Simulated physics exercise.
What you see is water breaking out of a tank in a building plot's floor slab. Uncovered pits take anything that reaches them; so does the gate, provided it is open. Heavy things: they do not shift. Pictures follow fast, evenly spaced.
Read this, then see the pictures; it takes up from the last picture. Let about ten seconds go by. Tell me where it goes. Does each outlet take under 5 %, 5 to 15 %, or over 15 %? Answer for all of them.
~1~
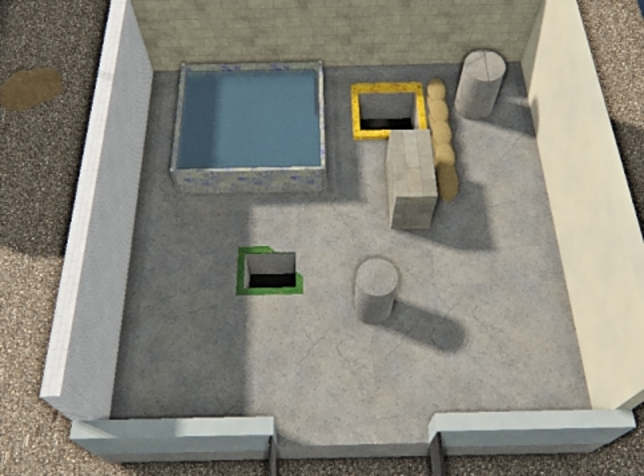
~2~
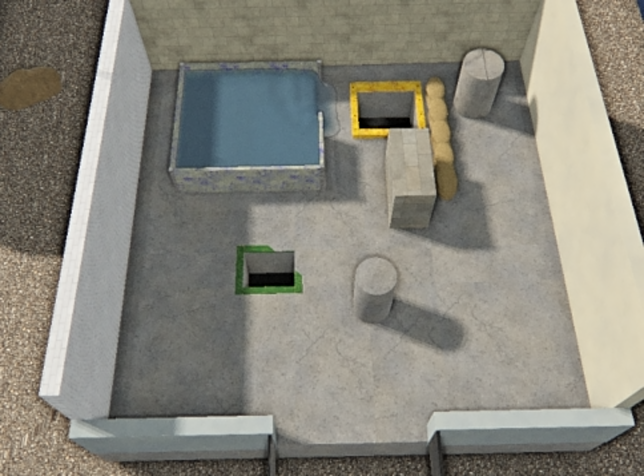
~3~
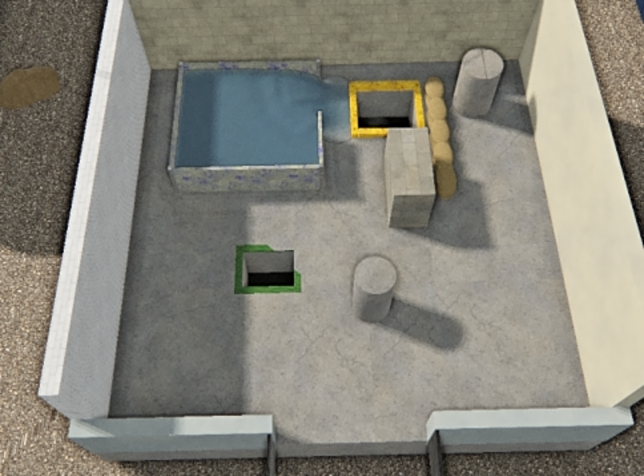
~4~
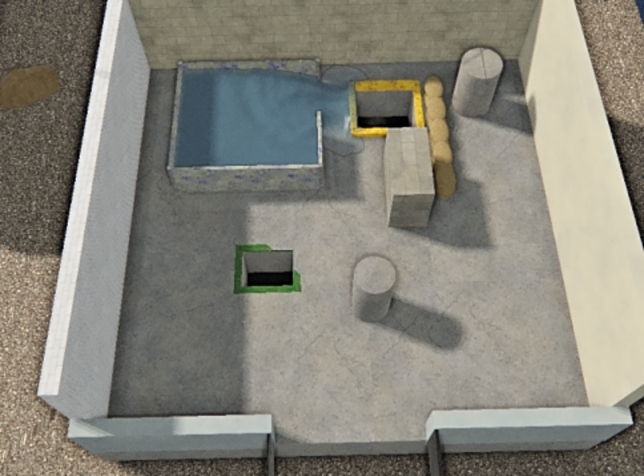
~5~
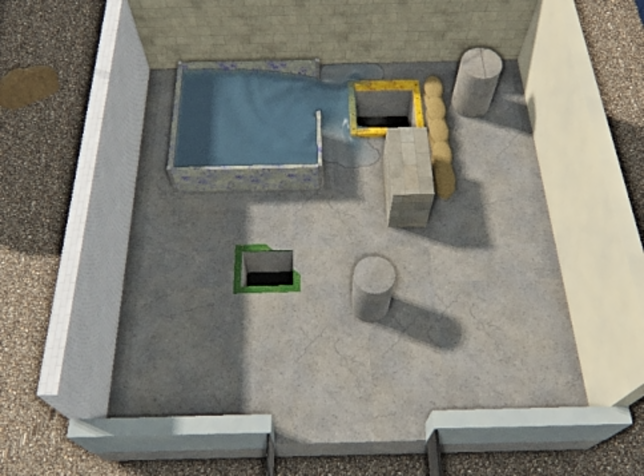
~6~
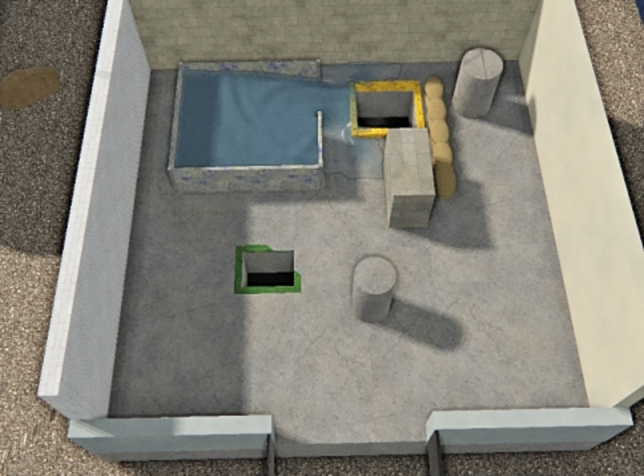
Answer: The gate takes under 5 %; the yellow pit takes over 15 %; the green pit takes under 5 %.
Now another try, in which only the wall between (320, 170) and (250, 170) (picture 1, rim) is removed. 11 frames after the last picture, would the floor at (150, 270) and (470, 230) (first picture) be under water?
In order: Spared and spared.
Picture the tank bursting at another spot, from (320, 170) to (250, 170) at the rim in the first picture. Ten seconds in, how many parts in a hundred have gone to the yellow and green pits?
The yellow pit takes 0 per cent and the green pit 35 per cent.
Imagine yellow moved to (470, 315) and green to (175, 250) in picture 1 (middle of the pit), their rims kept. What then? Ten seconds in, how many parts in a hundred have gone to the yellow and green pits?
Of the total, the yellow pit holds 6 per cent and the green pit 0 per cent.
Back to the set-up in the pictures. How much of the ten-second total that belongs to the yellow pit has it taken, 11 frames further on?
I'd put it at about 50 per cent.
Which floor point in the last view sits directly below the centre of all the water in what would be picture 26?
I'd point to (297, 130).
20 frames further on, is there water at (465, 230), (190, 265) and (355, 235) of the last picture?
The readings in sequence are waterless, waterless, watered.
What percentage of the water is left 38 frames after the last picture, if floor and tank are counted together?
I make it around 72 per cent.
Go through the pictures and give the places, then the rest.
The first frame shows the water tank at (250, 117) is whole and still.
In the second frame, the front is at (326, 86), out from the gap at (319, 103).
In the third frame, water pours out at (318, 104) and has run to (350, 136).
In the fourth frame, water pours out at (317, 104) and has run to (356, 149).
In the fifth frame, water pours out at (317, 104) and has run to (376, 69).
In the sixth frame, the front is at (395, 64), out from the gap at (317, 104).
A moment on, water covers 10 % of the floor; the gate 0 %, the yellow pit 7 %, the green pit 0 %.
Next, water covers 20 % of the floor; the gate 0 %, the yellow pit 14 %, the green pit 0 %.
Then, water covers 30 % of the floor; the gate 0 %, the yellow pit 21 %, the green pit 0 %.
Later, water covers 60 % of the floor; the gate 0 %, the yellow pit 27 %, the green pit 0 %.
In the end, water covers 80 % of the floor; the gate 3 %, the yellow pit 29 %, the green pit 1 %.
